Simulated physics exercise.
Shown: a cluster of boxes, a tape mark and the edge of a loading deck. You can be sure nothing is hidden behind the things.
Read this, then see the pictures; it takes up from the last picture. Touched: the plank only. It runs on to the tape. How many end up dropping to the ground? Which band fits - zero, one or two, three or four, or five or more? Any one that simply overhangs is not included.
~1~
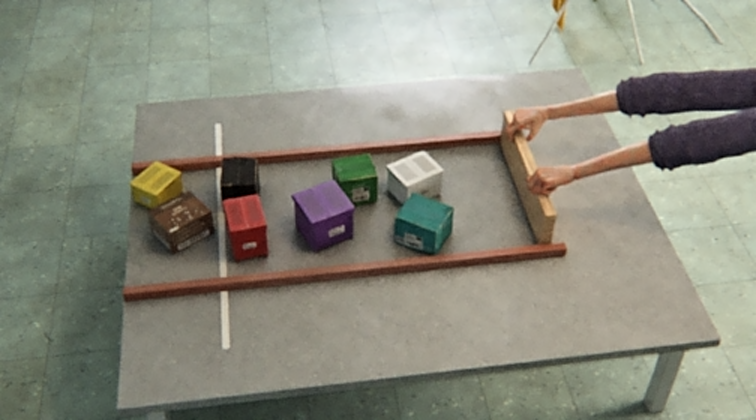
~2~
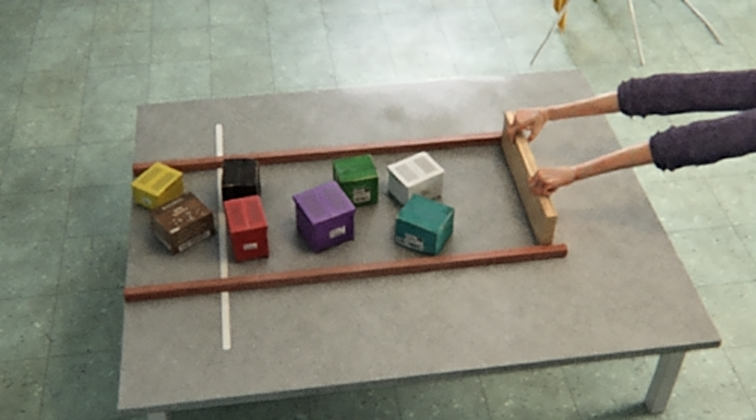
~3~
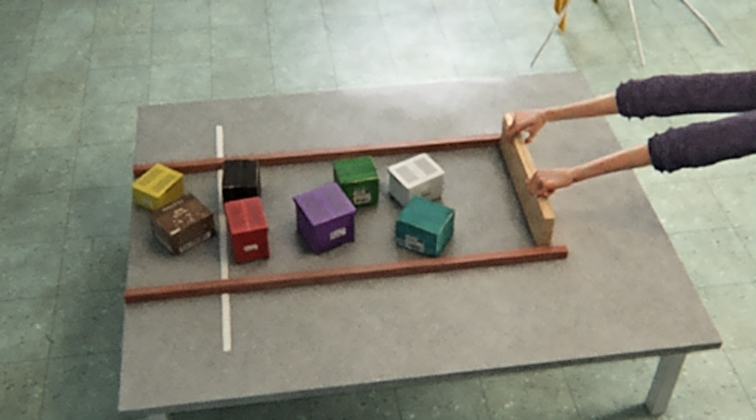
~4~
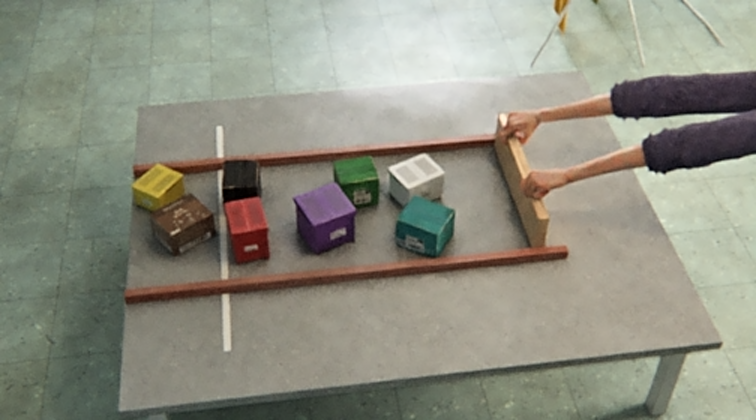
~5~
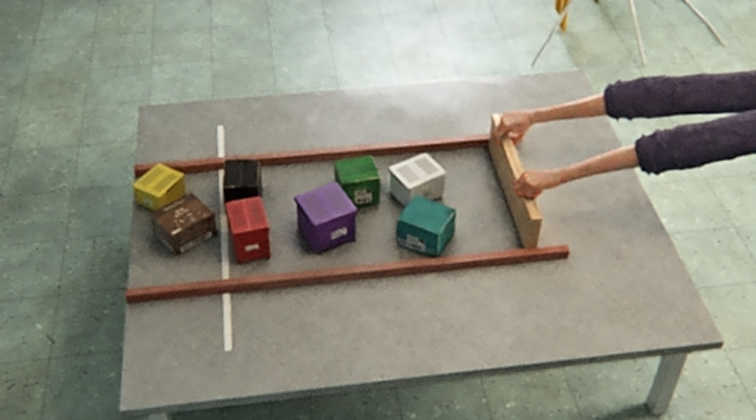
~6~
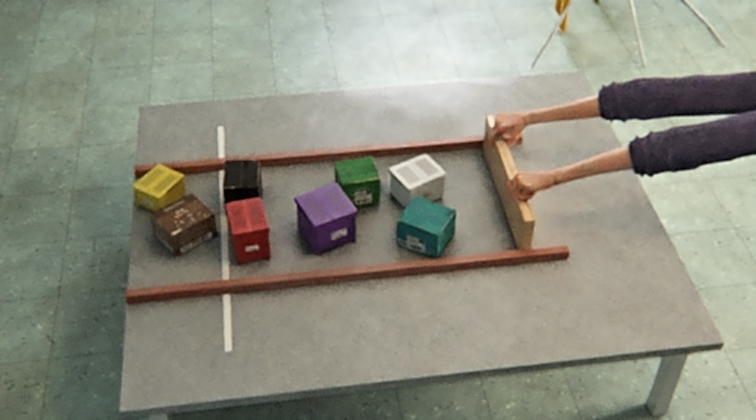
Seems the ones that don't stay up number three or at most four, for sure.
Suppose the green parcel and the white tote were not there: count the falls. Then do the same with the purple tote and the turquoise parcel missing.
First try: 1 fallen; other try: 2.
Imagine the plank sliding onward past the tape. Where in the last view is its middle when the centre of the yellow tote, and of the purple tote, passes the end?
The middle is at (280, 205) when it's the yellow tote, and at (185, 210) when it's the purple tote.
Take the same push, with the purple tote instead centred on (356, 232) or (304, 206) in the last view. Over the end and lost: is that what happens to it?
Result for the purple tote: It is still there at position one; it is still there at position two.
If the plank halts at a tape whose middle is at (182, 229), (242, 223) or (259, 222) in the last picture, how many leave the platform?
Per try in turn: 6, 2, 2.
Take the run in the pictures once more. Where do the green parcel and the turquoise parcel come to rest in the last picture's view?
I'd say approximately (156, 192) and then (200, 261).
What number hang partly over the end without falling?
0 of them.
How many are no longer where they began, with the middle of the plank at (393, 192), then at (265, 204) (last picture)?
Counting first: 4, next 8.
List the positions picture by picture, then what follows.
Yellow tote (158, 187); brown box (182, 222); black box (240, 185); plank (526, 177); tape (221, 222), in the first frame.
Brown box (182, 223); plank (527, 178), in the second frame.
Black box (242, 187); white tote (416, 183), in the third frame.
Yellow tote (159, 190); turquoise parcel (425, 227), in the fourth frame.
Brown box (184, 224); green parcel (357, 183), in the fifth frame.
Yellow tote (160, 190); brown box (184, 224); black box (243, 188); plank (507, 182); tape (224, 225), in the sixth frame.
Early on, none off yet; yellow tote at rest near (160, 190); brown box at rest near (184, 224); black box at rest near (243, 188).
A while later, none off yet; yellow tote at rest near (160, 190); brown box travelled a little near (171, 223); black box travelled about its own width near (215, 190).
Finally, the number that fall off is three or four; lost, red tote, black box, brown box and yellow tote.
